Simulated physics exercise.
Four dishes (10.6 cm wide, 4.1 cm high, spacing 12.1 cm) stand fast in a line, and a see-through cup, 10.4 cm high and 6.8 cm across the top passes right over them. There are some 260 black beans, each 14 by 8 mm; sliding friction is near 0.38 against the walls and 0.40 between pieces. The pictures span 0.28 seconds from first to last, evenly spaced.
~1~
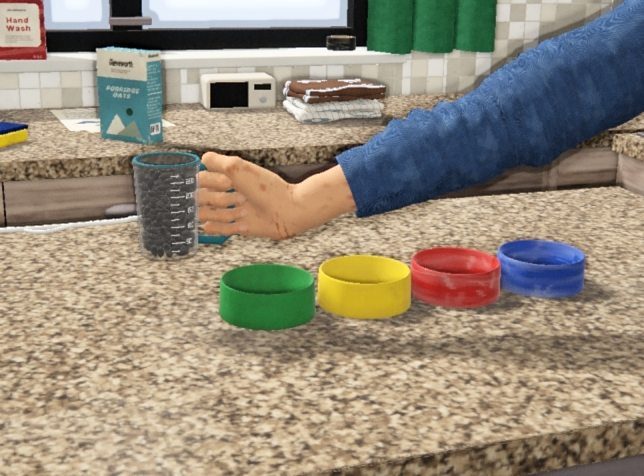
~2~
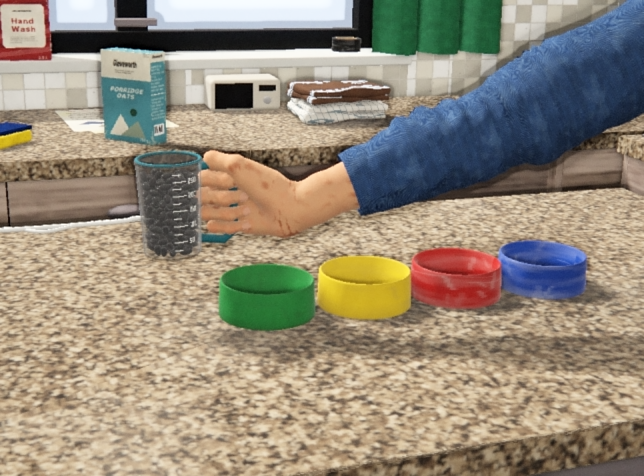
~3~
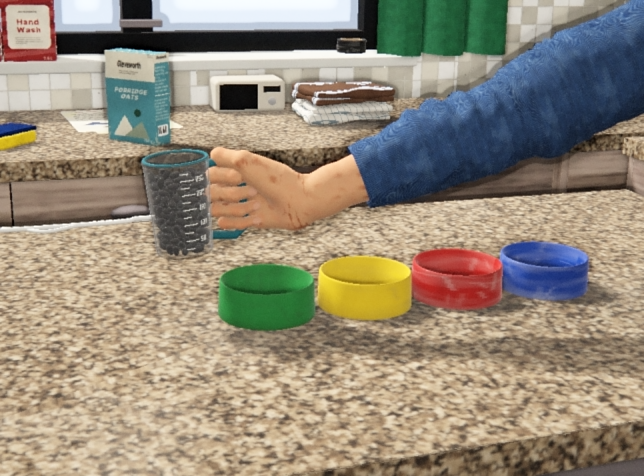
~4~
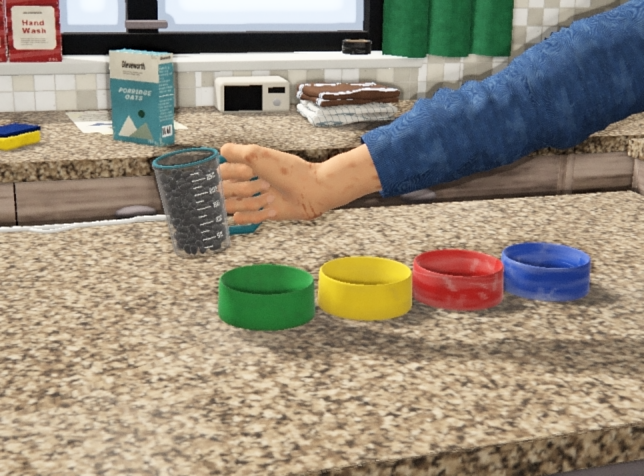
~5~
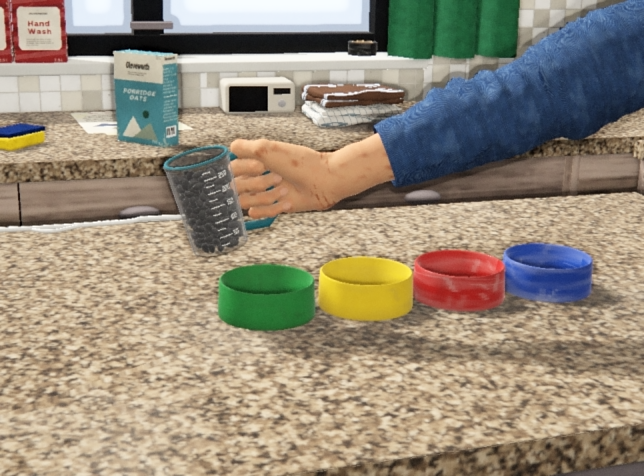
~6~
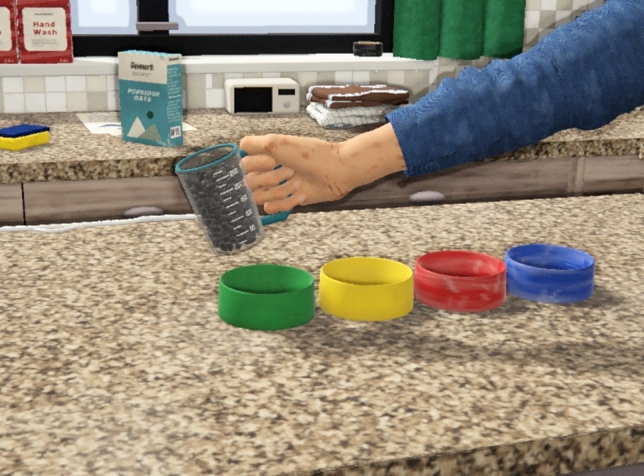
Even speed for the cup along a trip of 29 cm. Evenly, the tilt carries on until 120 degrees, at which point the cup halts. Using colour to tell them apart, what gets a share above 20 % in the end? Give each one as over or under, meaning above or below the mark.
Red dish: Under, blue dish: Under, green dish: Under, yellow dish: Over, counter: Under.
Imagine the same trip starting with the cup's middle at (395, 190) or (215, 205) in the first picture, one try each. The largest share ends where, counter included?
The biggest share lands on blue the first time and on yellow the second time.
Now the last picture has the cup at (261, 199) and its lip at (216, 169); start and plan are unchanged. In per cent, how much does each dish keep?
The red dish keeps 0, the blue dish 0, the green dish 0 and the yellow dish 100.
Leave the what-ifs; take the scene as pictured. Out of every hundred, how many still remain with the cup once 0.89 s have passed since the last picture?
My estimate is about 95 per cent.
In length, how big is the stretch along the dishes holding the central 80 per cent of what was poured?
I'd put it at close to 6 cm.
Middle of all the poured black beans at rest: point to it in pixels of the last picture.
When it all comes to rest, the middle is near (360, 286).
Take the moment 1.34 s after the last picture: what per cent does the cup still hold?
Roughly 20 per cent of the load.
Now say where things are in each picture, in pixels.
Cup at (168, 207), tilt 0 degrees, lip at (135, 162), moved 0.0 cm; middle of the pieces at (173, 213); green dish at (268, 279); yellow dish at (365, 270); red dish at (456, 261); blue dish at (541, 253), in the first frame.
Cup at (171, 206), tilt 1 degrees, lip at (136, 162), moved 0.4 cm; middle of the pieces at (176, 212), in the second frame.
Cup at (180, 205), tilt 5 degrees, lip at (144, 163), moved 1.5 cm; middle of the pieces at (186, 211), in the third frame.
Cup at (194, 204), tilt 10 degrees, lip at (154, 165), moved 3.1 cm; middle of the pieces at (200, 209), in the fourth frame.
Cup at (209, 202), tilt 15 degrees, lip at (166, 167), moved 4.7 cm; middle of the pieces at (215, 208), in the fifth frame.
Cup at (223, 201), tilt 20 degrees, lip at (177, 170), moved 6.3 cm; middle of the pieces at (230, 206); green dish at (267, 279); yellow dish at (367, 272); red dish at (461, 264); blue dish at (550, 257), in the sixth frame.
Then, 0.54 s after the last picture, tilt 67 degrees; cup holds 100 %.
Then, 0.89 s after the last picture, tilt 99 degrees; cup holds 95 %, yellow 5 %.
Then, 1.34 s after the last picture, tilt 120 degrees; cup holds 20 %, yellow 75 %.
In the end, red 0 %, blue 0 %, green 0 %, yellow 100 %, counter 0 %.
